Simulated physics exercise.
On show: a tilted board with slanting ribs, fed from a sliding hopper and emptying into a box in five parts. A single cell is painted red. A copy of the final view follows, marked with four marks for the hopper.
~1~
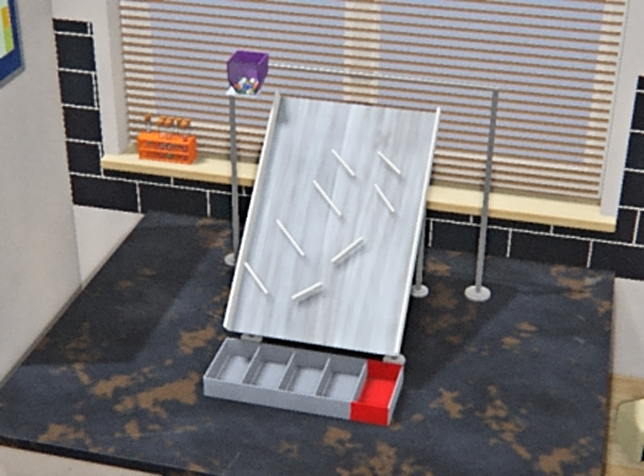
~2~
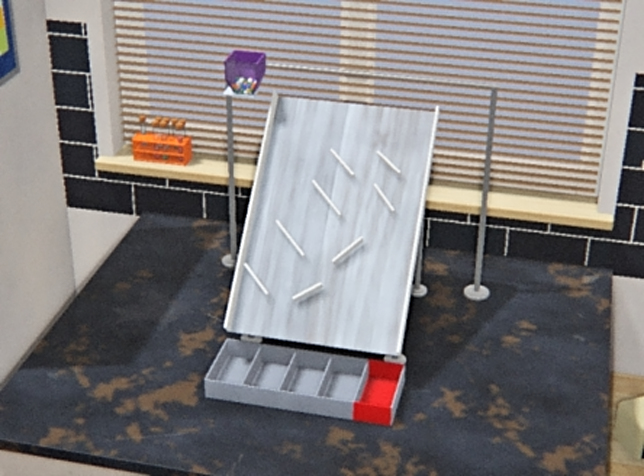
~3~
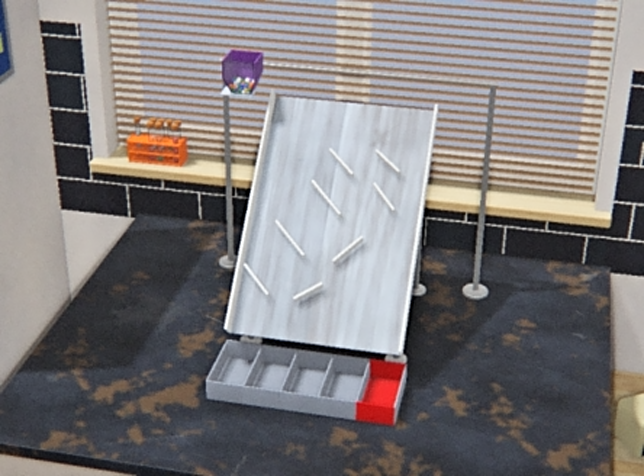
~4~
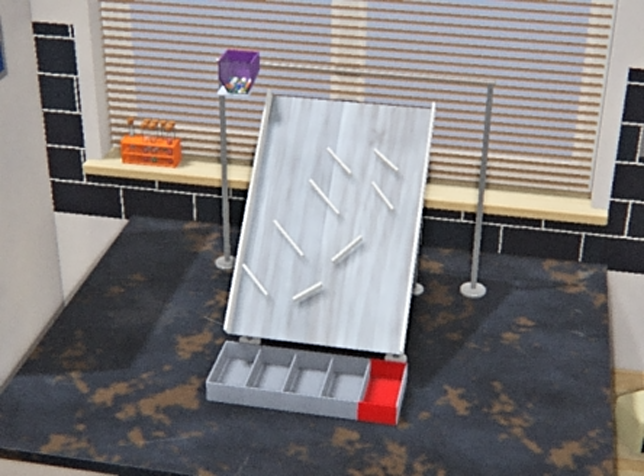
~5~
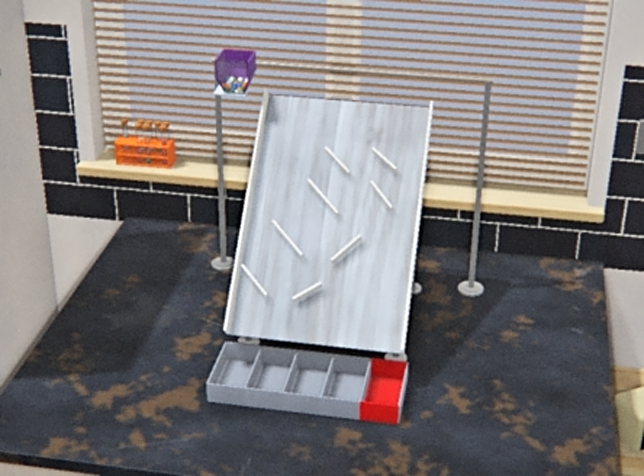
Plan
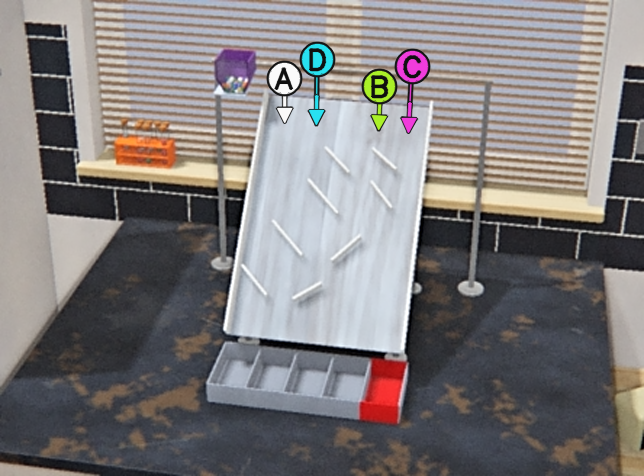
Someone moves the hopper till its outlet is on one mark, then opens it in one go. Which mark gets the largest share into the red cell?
Use mark C.
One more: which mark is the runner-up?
It is B.
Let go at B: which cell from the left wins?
The fifth.
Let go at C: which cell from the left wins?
It is the fifth one.
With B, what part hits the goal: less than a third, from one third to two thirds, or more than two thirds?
Mark B gives from one third to two thirds.
On the marked copy, mark A meets the board at (284, 117); mark B meets the board at (378, 124); mark C meets the board at (408, 127); mark D meets the board at (316, 119).
With A, about a tenth in the red cell, the larger part in other cells, about a tenth outside the box.
With B, roughly half in the red cell, roughly a third in other cells, about a tenth outside the box.
With C, roughly two thirds in the red cell, about a tenth in other cells, roughly a quarter outside the box.
With D, about a tenth in the red cell, the larger part in other cells, about a tenth outside the box.
